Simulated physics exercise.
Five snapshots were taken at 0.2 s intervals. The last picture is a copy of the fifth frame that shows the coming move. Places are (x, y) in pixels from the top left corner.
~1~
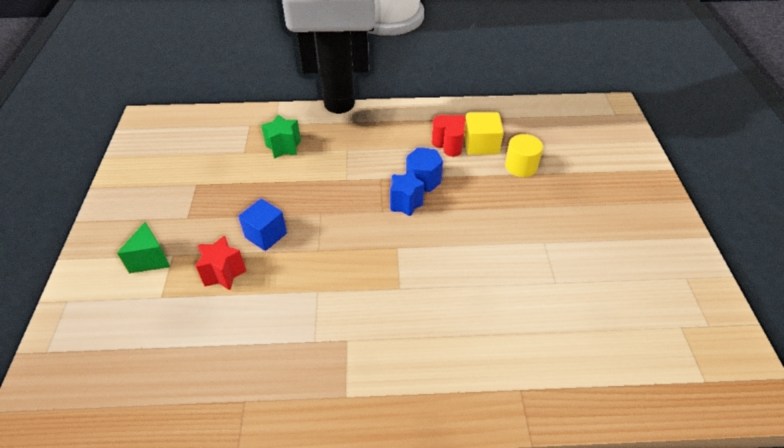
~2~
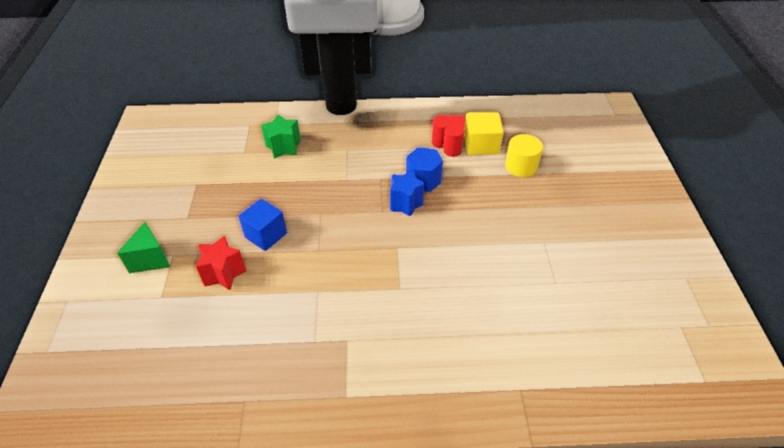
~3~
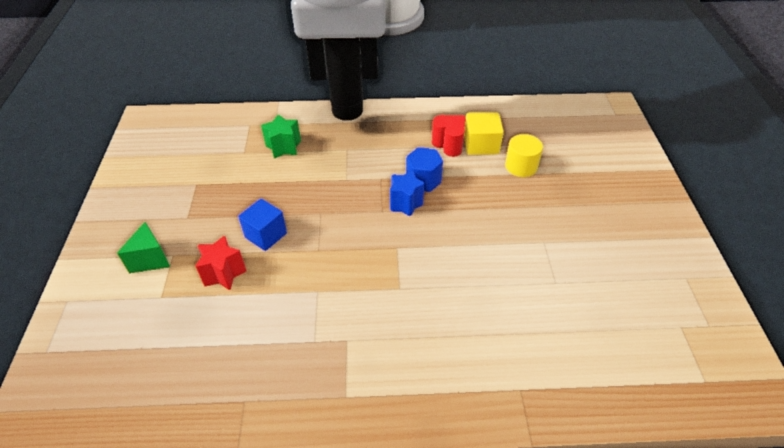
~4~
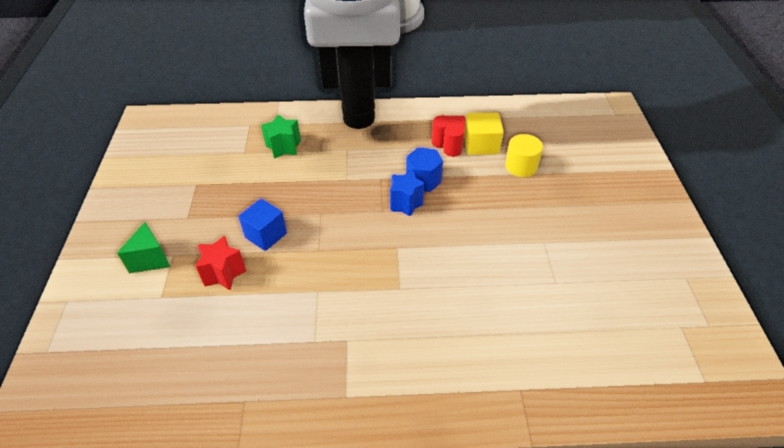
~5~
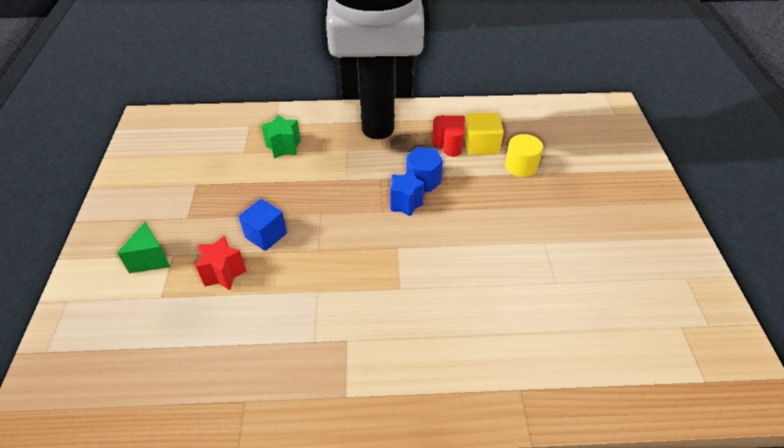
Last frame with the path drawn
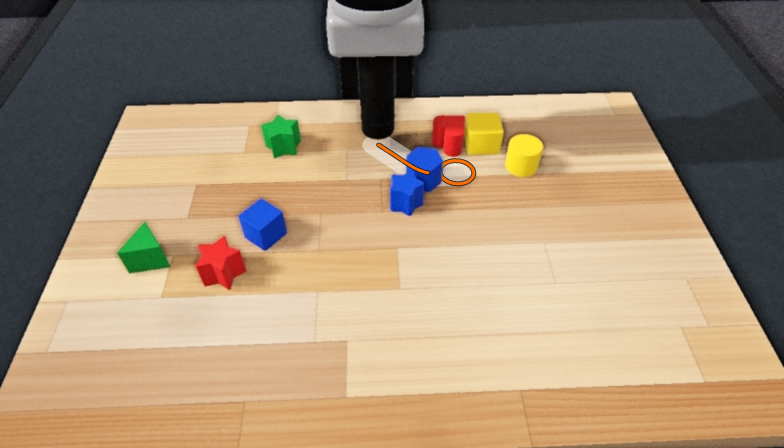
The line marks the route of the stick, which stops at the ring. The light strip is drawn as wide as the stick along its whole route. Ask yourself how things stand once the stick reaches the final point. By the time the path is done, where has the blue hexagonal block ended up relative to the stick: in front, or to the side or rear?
My prediction: No longer in front.
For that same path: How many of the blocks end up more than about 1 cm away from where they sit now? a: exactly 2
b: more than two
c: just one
I'll go with c - just one.
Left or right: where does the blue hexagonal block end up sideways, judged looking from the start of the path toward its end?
It's going to go right.
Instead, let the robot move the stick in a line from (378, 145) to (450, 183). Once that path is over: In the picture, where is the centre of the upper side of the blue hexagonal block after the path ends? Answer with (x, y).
I'd say the blue hexagonal block ends with its top centre at (451, 187).
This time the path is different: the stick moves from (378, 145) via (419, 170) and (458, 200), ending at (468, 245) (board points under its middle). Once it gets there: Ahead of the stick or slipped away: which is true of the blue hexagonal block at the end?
I'm fairly sure the blue hexagonal block rides along ahead of the stick to the very end.
Path on the board, from (378, 145) via (400, 159) and (425, 172), ending at (457, 172).
What follows on the original path. One third of the way, stick (401, 145); nothing pushed yet.
Two thirds of the way, stick (427, 158); blue hexagonal block (442, 173), turned 30° clockwise.
At the end, stick (459, 157); blue hexagonal block (449, 176), turned 50° clockwise; red heart-shaped block in place.
